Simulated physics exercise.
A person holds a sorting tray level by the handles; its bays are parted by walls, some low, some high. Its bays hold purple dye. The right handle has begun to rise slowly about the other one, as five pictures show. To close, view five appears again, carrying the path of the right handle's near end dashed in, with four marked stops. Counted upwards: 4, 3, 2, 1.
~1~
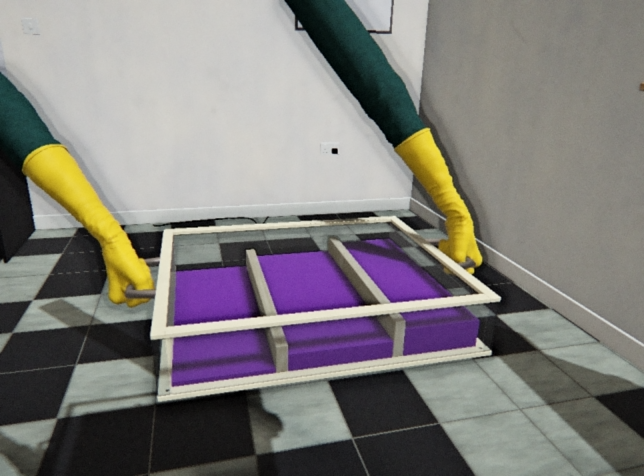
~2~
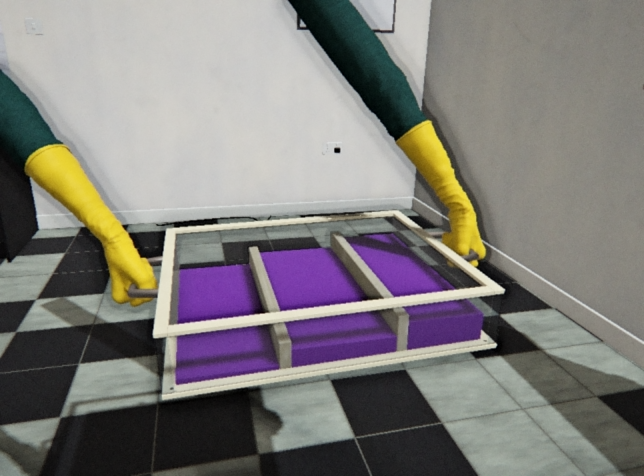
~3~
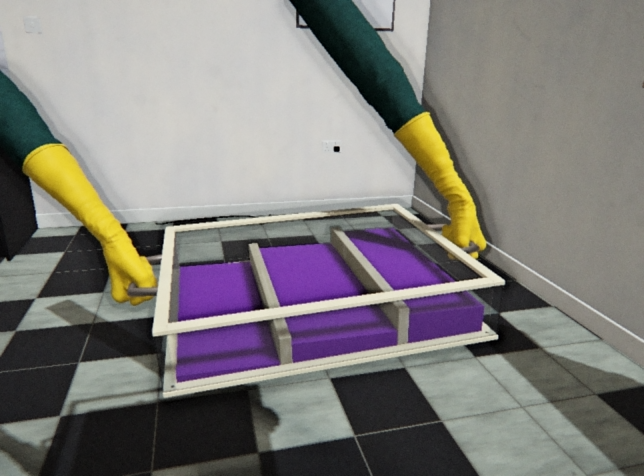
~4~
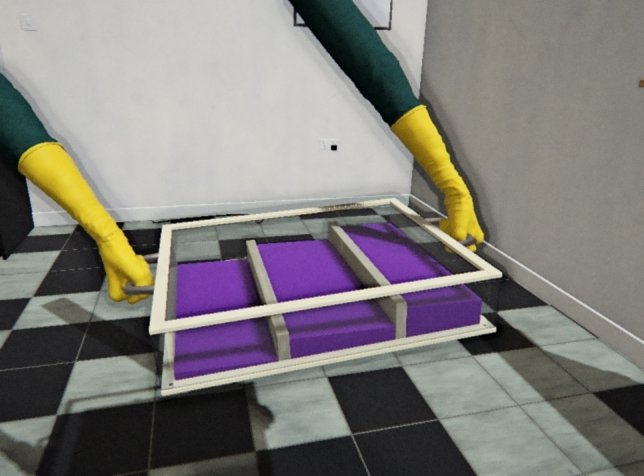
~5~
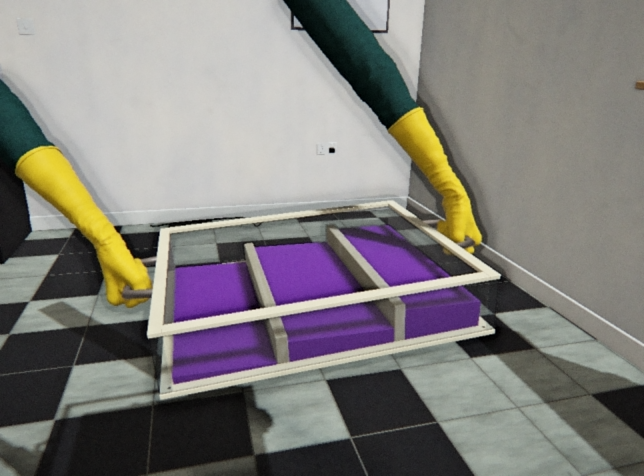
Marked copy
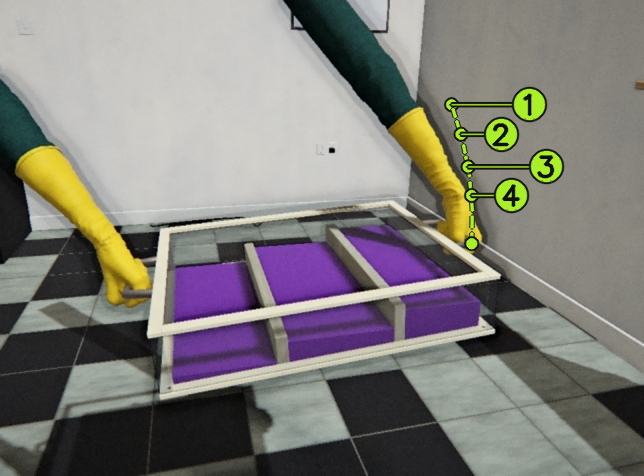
In a room with a checkered tile floor and pale walls, two arms in green sleeves and yellow gloves hold a clear, pale-rimmed tray of purple contents parted by two dividers. The right hand rises slightly, tilting the tray a little down to the left, and then barely moves.
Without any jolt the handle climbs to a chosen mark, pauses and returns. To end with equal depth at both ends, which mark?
2 is best.
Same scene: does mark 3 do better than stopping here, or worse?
Mark 3 is better.
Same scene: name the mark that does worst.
4 it is.
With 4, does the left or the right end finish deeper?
The right end bay.
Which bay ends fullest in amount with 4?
It is the right one.
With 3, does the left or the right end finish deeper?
The right end bay.
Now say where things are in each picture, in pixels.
In the first picture, the tray is level; deepest in the right bay, at (393, 275), shallowest in the left; right handle at (456, 252).
In the second picture, tipped about 1° down to the left; no wall is crossed; right handle at (459, 245).
In the third picture, tipped about 3° down to the left; no wall is crossed; right handle at (459, 237).
In the fourth picture, tipped about 4° down to the left; no wall is crossed; right handle at (457, 231).
In the fifth picture, tipped about 4° down to the left; deepest in the right bay, at (393, 259), shallowest in the left; right handle at (455, 232).
On the marked copy, 1 at (451, 104); 2 at (461, 134); 3 at (468, 166); 4 at (471, 195).
Choosing 1, the left end bay stands much deeper than the other; nothing spills.
Choosing 2, the two end bays stand about equally deep; nothing spills.
Choosing 3, the right end bay stands much deeper than the other; nothing spills.
Choosing 4, the right end bay stands much deeper than the other; nothing spills.
